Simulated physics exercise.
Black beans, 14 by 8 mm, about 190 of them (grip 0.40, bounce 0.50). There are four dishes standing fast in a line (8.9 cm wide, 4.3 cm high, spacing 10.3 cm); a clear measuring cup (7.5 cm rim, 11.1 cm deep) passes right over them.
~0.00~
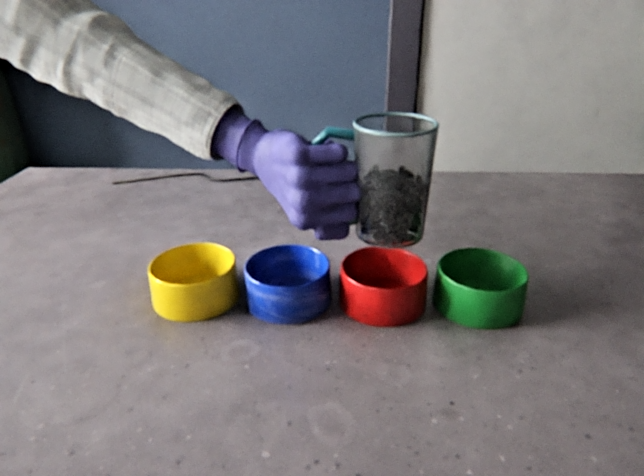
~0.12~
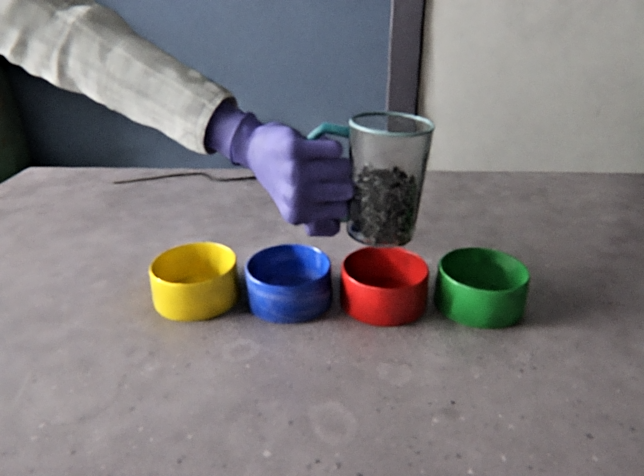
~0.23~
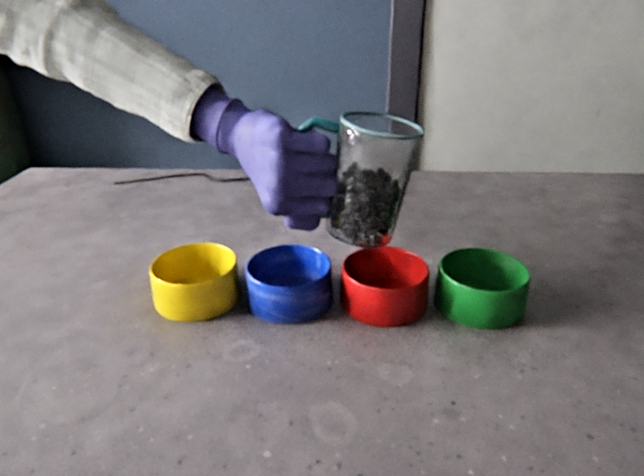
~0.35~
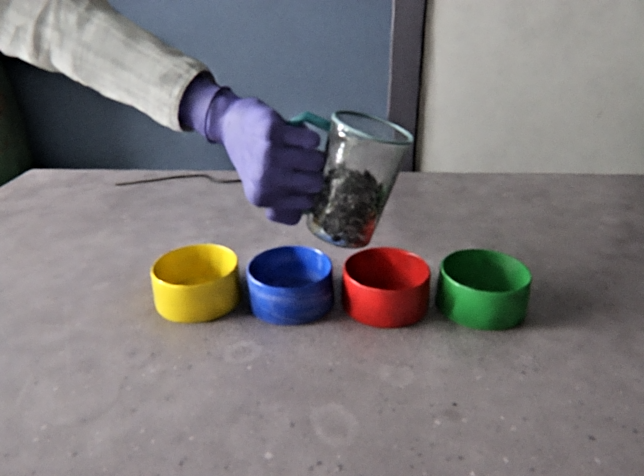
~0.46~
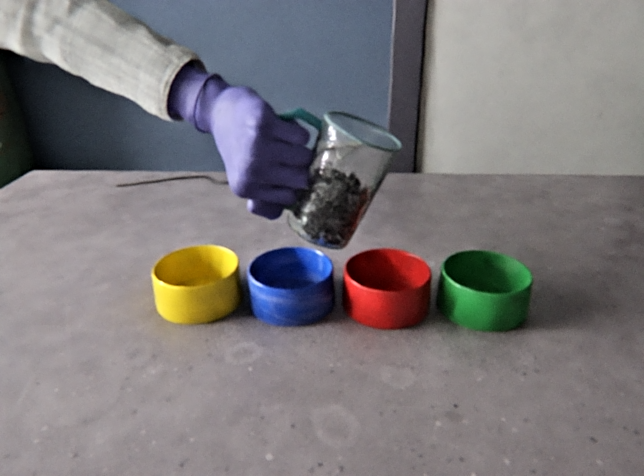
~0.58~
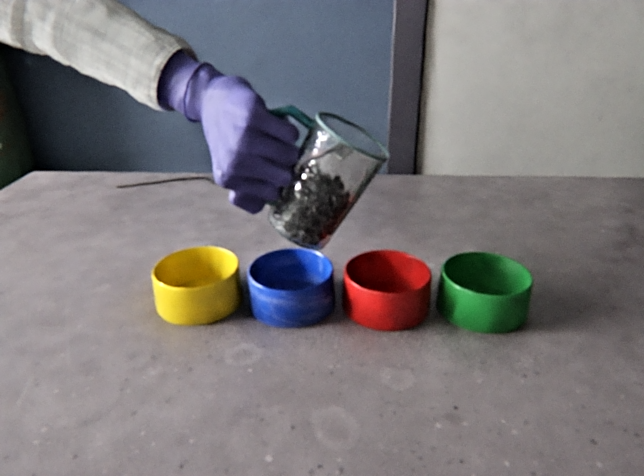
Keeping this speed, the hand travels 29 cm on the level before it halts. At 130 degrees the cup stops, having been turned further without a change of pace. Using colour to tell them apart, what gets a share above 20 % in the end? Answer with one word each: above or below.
Red below, blue below, green below, yellow above, counter below.
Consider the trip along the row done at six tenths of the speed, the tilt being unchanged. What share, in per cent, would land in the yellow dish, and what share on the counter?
Shares - yellow 0, counter 0.
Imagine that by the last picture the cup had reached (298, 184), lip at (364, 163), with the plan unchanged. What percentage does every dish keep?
You'd end up with red at 0, blue at 0, green at 0 and yellow at 100.
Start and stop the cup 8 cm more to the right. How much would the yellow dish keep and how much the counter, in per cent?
In that case, yellow: 10; counter: 40.
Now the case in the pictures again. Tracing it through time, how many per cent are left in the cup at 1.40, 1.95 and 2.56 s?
Series: 100 / 95 / 0 per cent.
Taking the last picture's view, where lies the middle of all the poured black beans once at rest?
Roughly (192, 282).
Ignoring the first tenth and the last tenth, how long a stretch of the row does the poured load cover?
Roughly 5 centimetres.
Then, at 1.40 s, tilt 76 degrees; cup holds 100 %.
Then, at 1.95 s, tilt 107 degrees; cup holds 95 %, yellow 5 %.
Then, at 2.56 s, tilt 130 degrees; cup holds 0 %, yellow 95 %.
At rest (3.1 s), red 0 %, blue 0 %, green 0 %, yellow 95 %, counter 5 %.
